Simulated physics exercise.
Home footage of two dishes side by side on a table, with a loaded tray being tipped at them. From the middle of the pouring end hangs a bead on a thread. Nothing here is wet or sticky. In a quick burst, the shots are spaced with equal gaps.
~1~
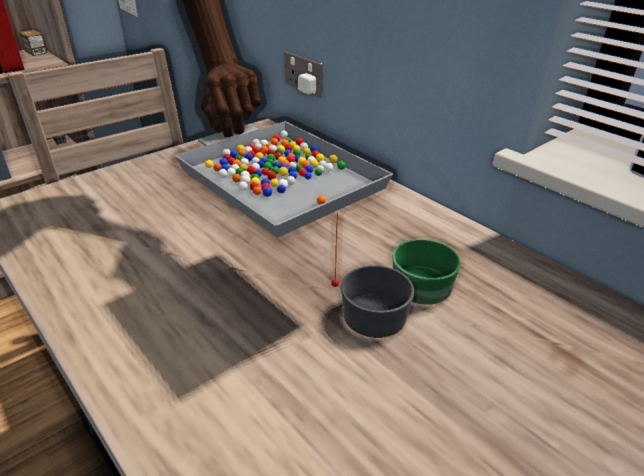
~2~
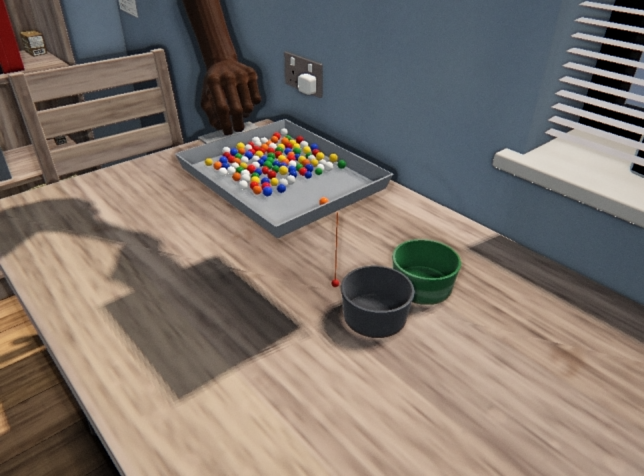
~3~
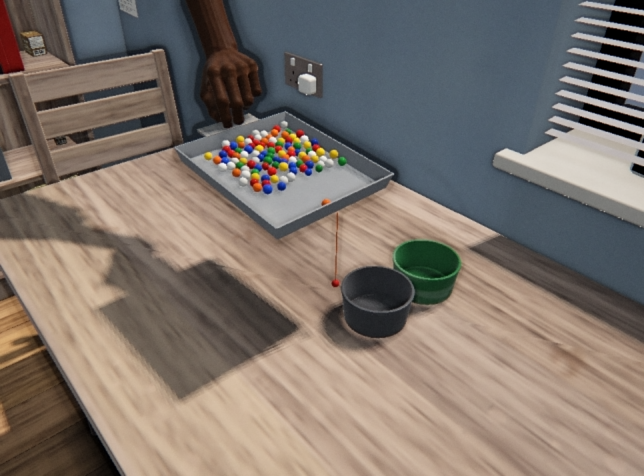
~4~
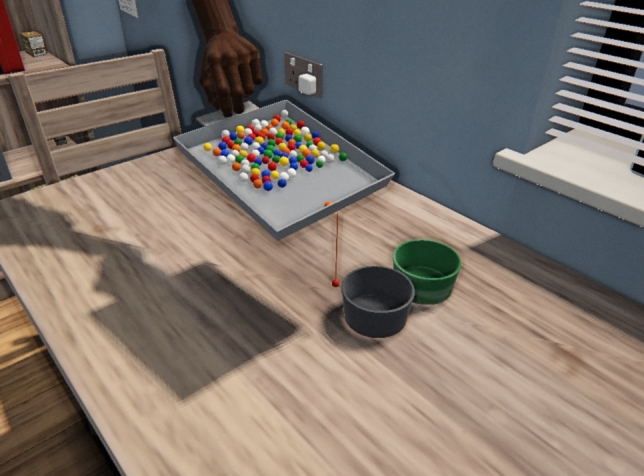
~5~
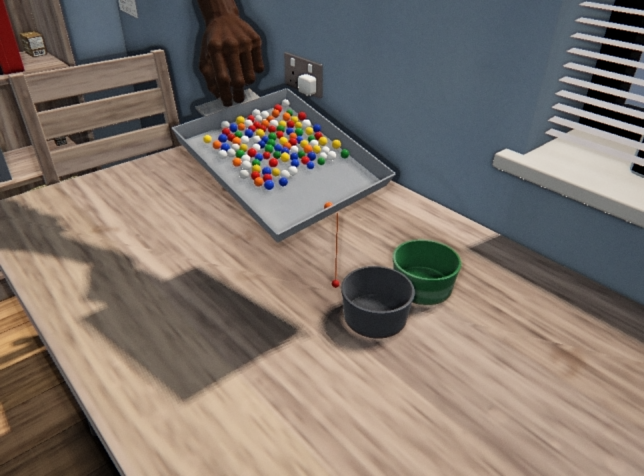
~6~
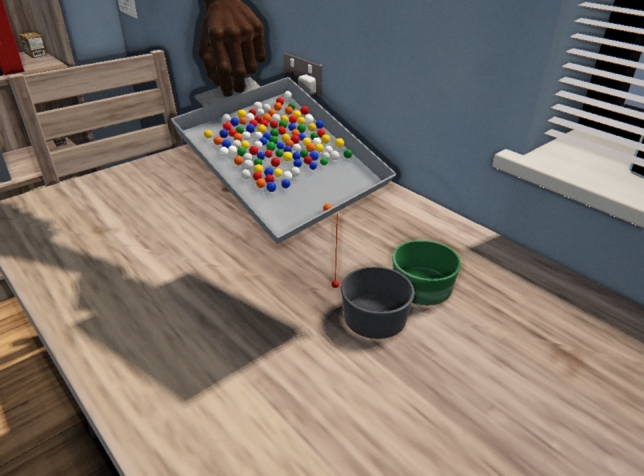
At the start, a dark hand holds the far end of a grey tray of colourful beads above a wooden table, near a dark grey dish and a green one. The hand then gradually raises that end, and the tray slants more steeply, its near left corner dipping slightly.
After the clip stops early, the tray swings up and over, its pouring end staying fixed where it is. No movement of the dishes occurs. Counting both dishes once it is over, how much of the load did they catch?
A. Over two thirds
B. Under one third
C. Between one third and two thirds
Answer: B.
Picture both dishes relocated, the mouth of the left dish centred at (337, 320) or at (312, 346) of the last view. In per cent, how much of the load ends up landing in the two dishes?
Around 50 and then 90 per cent.
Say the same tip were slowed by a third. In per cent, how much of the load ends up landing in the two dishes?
Something like 0 percent, give or take.
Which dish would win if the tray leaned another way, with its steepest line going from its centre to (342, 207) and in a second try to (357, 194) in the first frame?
Point by point: The left side, then the left side.
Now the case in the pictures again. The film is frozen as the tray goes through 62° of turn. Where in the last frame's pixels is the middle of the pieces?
The load is centred around (311, 216).
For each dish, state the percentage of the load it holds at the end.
Final split: Left dish some 0 per cent, right dish some 0 per cent.
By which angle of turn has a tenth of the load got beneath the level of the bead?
At roughly 65°.
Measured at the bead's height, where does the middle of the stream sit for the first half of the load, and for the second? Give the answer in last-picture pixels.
Near (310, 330) and later near (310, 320).
Soon, tray tipped steeply; most on the tray; a small part outside both; a small part in the air.
A while on, tray tipped right over; about a quarter on the tray; about half outside both; about a quarter in the air.
Towards the end, tray tipped past a quarter turn; a stray few in the left dish; nearly all outside both.
Finally, tray tipped past a quarter turn; a stray few in the left dish; none in the right dish; nearly all outside both.
